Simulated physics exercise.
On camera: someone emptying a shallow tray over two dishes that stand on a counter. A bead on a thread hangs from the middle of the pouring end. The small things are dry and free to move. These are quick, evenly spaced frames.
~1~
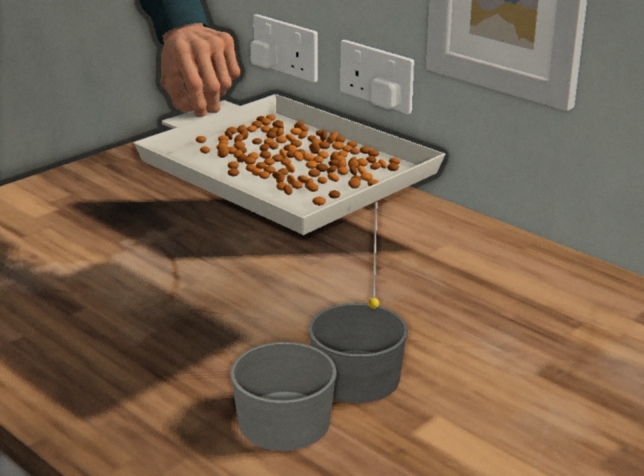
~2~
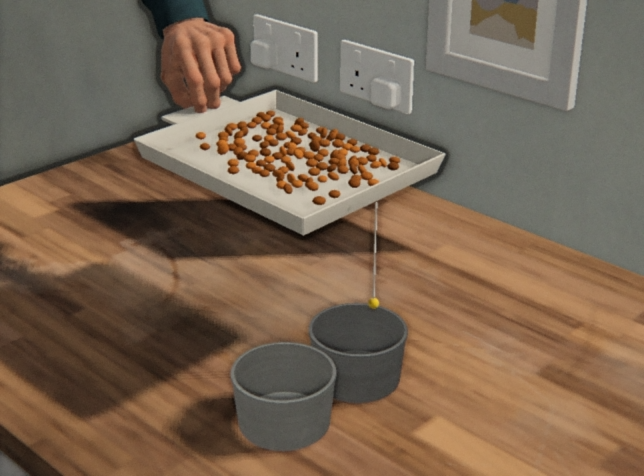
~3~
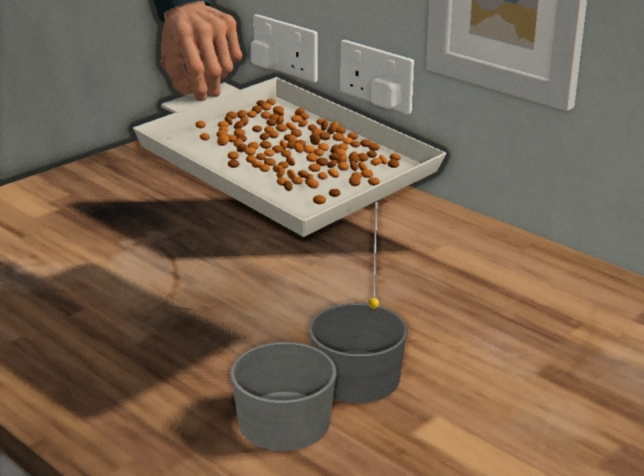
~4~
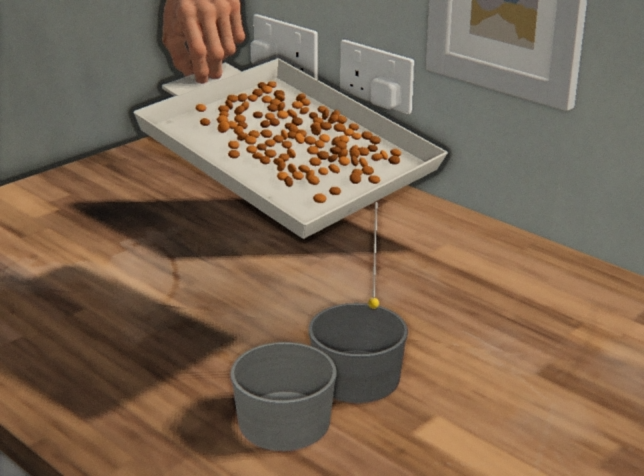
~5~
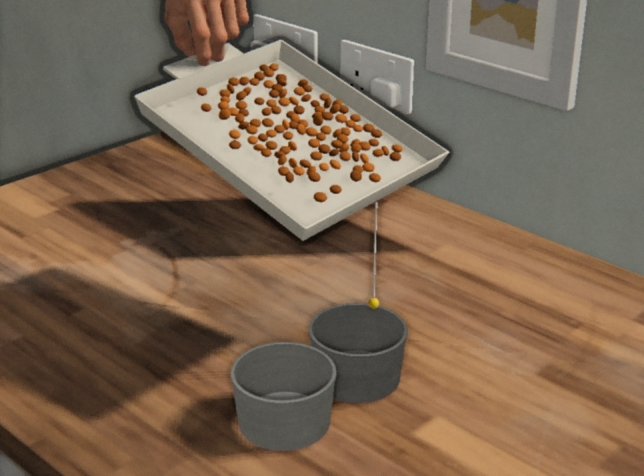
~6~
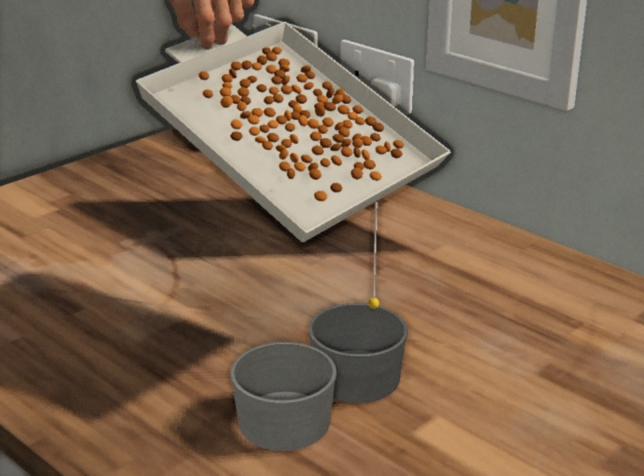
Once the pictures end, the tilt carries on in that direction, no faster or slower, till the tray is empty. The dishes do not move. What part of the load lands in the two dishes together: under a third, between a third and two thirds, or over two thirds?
They take between a third and two thirds between them.
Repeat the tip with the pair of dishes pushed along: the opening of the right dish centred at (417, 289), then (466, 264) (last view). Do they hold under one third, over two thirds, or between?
At the first place below one third, at the second below one third.
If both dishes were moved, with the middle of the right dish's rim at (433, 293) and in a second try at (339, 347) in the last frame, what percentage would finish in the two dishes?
About 30 and 50 per cent.
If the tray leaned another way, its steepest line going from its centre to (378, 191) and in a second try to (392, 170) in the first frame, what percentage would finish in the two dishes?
First some 0, then 0 per cent.
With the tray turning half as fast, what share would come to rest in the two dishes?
Some 50 per cent.
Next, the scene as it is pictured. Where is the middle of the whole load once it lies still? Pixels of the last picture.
Close to (366, 408).
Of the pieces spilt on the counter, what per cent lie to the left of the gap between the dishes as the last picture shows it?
Close to 10 per cent.
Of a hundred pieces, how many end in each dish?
For the left dish some 20 %, for the right dish some 20 %.
Soon after the last picture, tray tipped steeply; nearly all on the tray; a small part in the air.
A little later, tray tipped past a quarter turn; about a quarter on the tray; a small part in the left dish; a small part in the right dish; about a third outside both; about a quarter in the air.
Later still, tray tipped past a quarter turn; about a quarter in the left dish; about a quarter in the right dish; about half outside both.
At rest, tray tipped past a quarter turn; about a quarter in the left dish; about a quarter in the right dish; about half outside both.
